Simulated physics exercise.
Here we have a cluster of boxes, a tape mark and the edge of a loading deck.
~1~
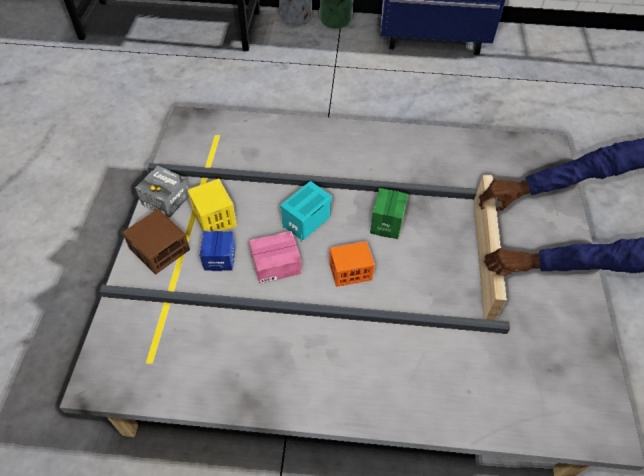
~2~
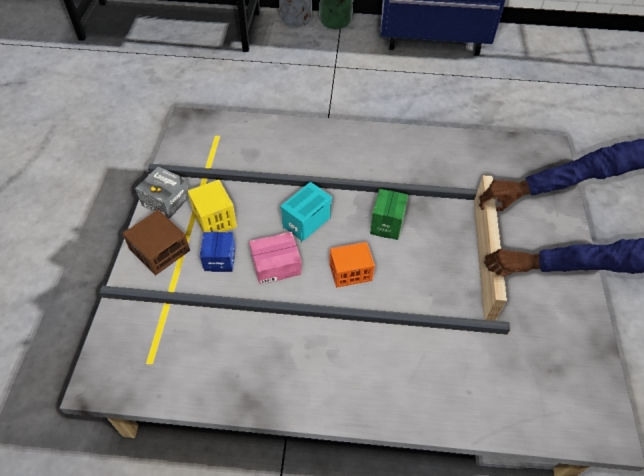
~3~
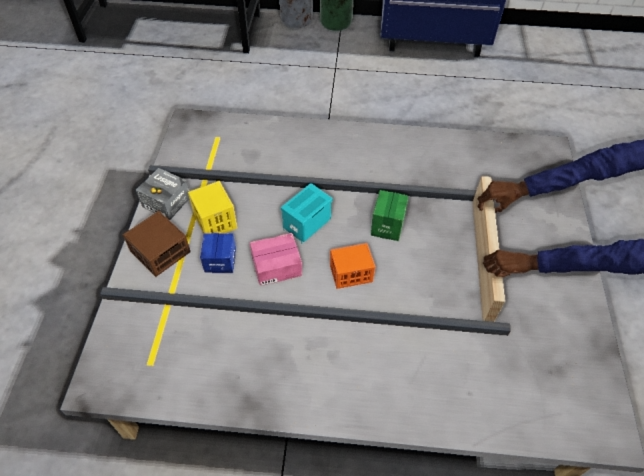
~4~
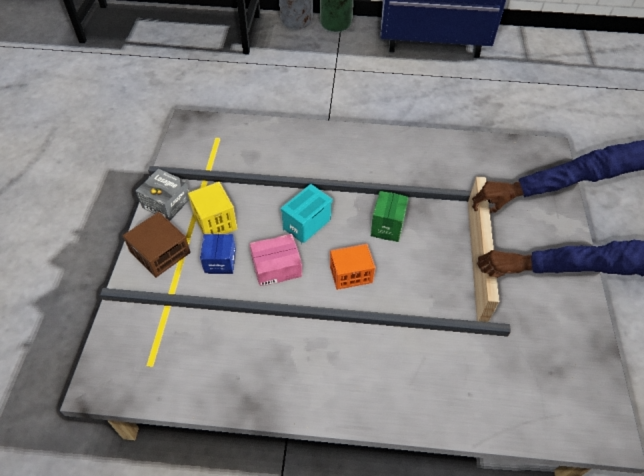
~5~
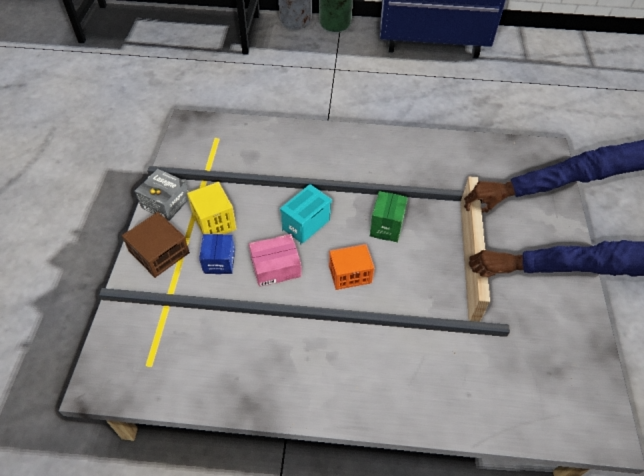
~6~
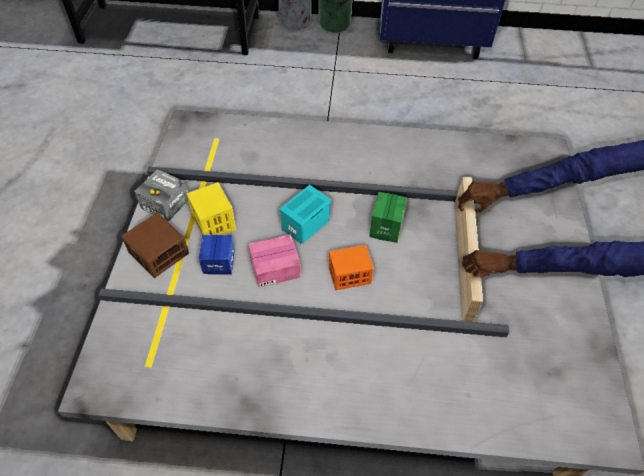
Two hands slid a wooden plank a short way left between two dark rails on a grey deck, while the colourful boxes and crates ahead of it, some near a yellow tape line, barely moved.
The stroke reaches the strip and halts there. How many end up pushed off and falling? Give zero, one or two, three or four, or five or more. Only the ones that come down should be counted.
The ones that plunge will number three or four.
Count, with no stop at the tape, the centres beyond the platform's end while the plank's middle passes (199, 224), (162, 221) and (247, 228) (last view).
Place by place: 4, 6 and 1.
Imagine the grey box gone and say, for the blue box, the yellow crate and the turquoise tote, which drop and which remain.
Obs.: Blue box does drop, yellow crate does drop, turquoise tote is not lost.
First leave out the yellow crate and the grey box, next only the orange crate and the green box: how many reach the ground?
Counts - first: 2; second: 2.
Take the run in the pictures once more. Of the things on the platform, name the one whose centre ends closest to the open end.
That one's the pink box.
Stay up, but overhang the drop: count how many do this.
The count is 1.
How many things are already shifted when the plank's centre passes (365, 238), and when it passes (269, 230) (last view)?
Well, it's 2 at the first one and 7 at the second.
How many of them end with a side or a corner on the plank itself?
Result: 2 in all.
A little later, none off yet; grey box at rest near (163, 195); brown crate at rest near (156, 245); yellow crate at rest near (212, 212).
Next, none off yet; grey box shifted about its own width near (143, 189); brown crate tilted well over near (98, 261); yellow crate shifted about its own width near (166, 209).
When it is over, the number that fall off is three or four; down, blue box, yellow crate, brown crate and grey box.
